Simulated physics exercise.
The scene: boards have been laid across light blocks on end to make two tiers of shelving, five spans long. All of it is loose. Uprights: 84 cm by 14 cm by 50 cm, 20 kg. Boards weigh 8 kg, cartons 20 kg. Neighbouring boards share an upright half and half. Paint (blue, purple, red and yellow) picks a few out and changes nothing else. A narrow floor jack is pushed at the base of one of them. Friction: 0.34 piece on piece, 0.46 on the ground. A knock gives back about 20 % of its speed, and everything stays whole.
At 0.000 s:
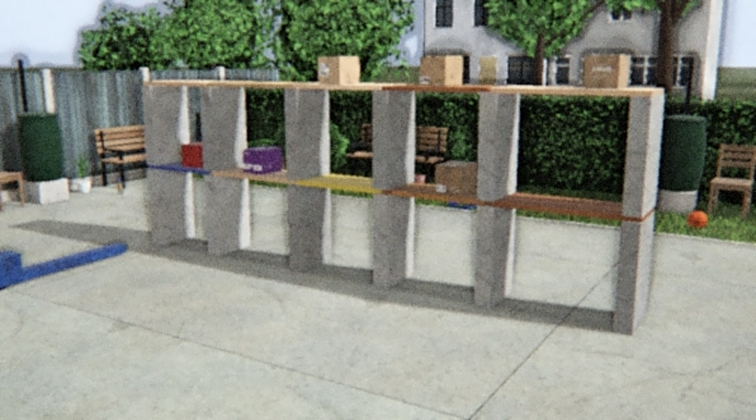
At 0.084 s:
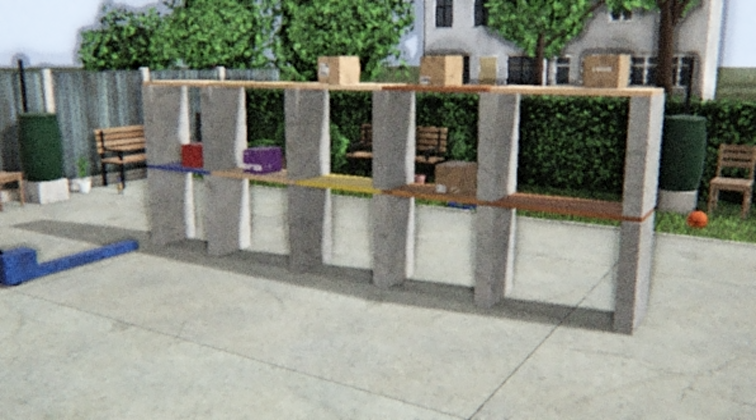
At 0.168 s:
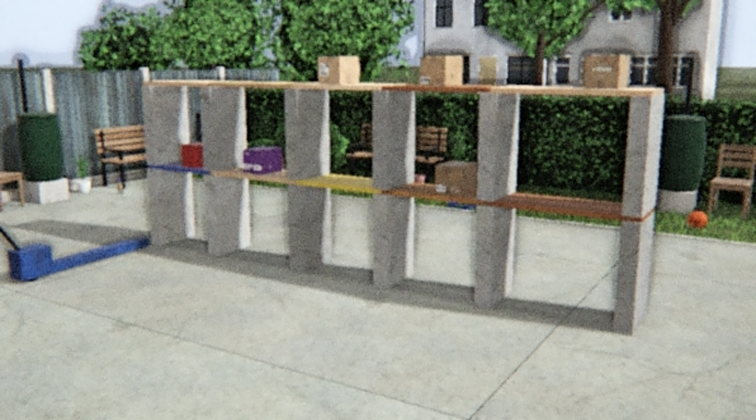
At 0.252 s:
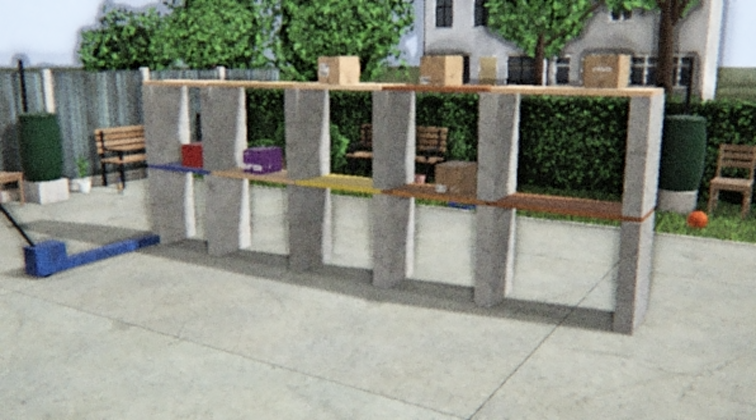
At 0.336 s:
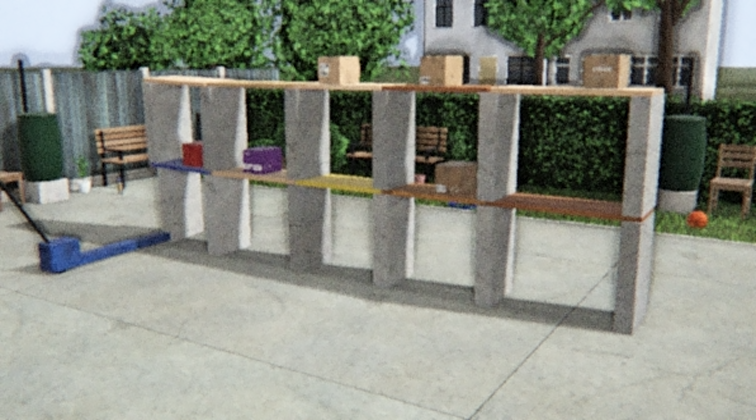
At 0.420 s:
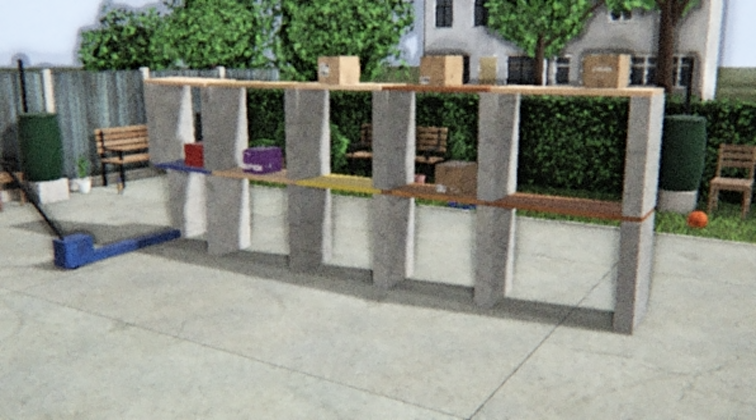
A long two-tier shelf of boards on grey blocks stood in a yard while a blue floor jack slid in from the left and pushed the leftmost upright's base, tilting that block slightly.
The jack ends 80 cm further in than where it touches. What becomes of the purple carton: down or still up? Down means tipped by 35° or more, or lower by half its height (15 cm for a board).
The purple carton stays up.
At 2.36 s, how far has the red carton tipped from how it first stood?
Roughly 50°.
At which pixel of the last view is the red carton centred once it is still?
Near (207, 222).
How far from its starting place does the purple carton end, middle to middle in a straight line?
Roughly 0 cm away.
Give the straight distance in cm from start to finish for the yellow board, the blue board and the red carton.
Moved: Yellow 0, blue 60, red 90.
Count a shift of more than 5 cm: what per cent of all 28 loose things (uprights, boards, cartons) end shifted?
It is 25 per cent.
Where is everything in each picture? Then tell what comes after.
In the first frame (we follow the side turned to the camera), jack tip (118, 248) 44 cm short; purple carton (272, 161); blue board (178, 170); red carton (189, 156); no piece has moved.
The second frame shows jack tip (130, 245) 29 cm short; purple carton (272, 161).
The third frame shows jack tip (141, 242) 14 cm short; purple carton (272, 161).
The fourth frame shows jack tip (153, 239) 4 mm in; purple carton (272, 161).
The fifth frame shows jack tip (163, 236) 15 cm in; purple carton (272, 161); blue board (179, 169) displaced 23 mm; steepest lean 3°, the upright at (173, 121); 4 stirred so far.
The sixth frame shows jack tip (174, 233) 30 cm in; purple carton (272, 161); blue board (180, 169) displaced 46 mm; red carton (192, 156) displaced 35 mm; steepest lean 4°, the upright at (174, 122); 5 stirred so far.
Around 0.82 s, none of the 28 pieces down, 7 disturbed; purple carton unmoved; red carton tipped 21°, 10 cm lower.
Around 1.22 s, 4 of the 28 pieces down; purple carton unmoved; blue board tipped 50°, 50 cm lower.
Around 2.36 s, 6 of the 28 pieces down; purple carton unmoved; blue board tipped 48°, 51 cm lower.
Finally (5.8 s), 6 of the 28 pieces down; purple carton unmoved; blue board tipped 47°, 52 cm lower; red carton tipped 47°, 83 cm lower. Seen by the last camera, middles, purple carton near (264, 160), blue board near (225, 212).
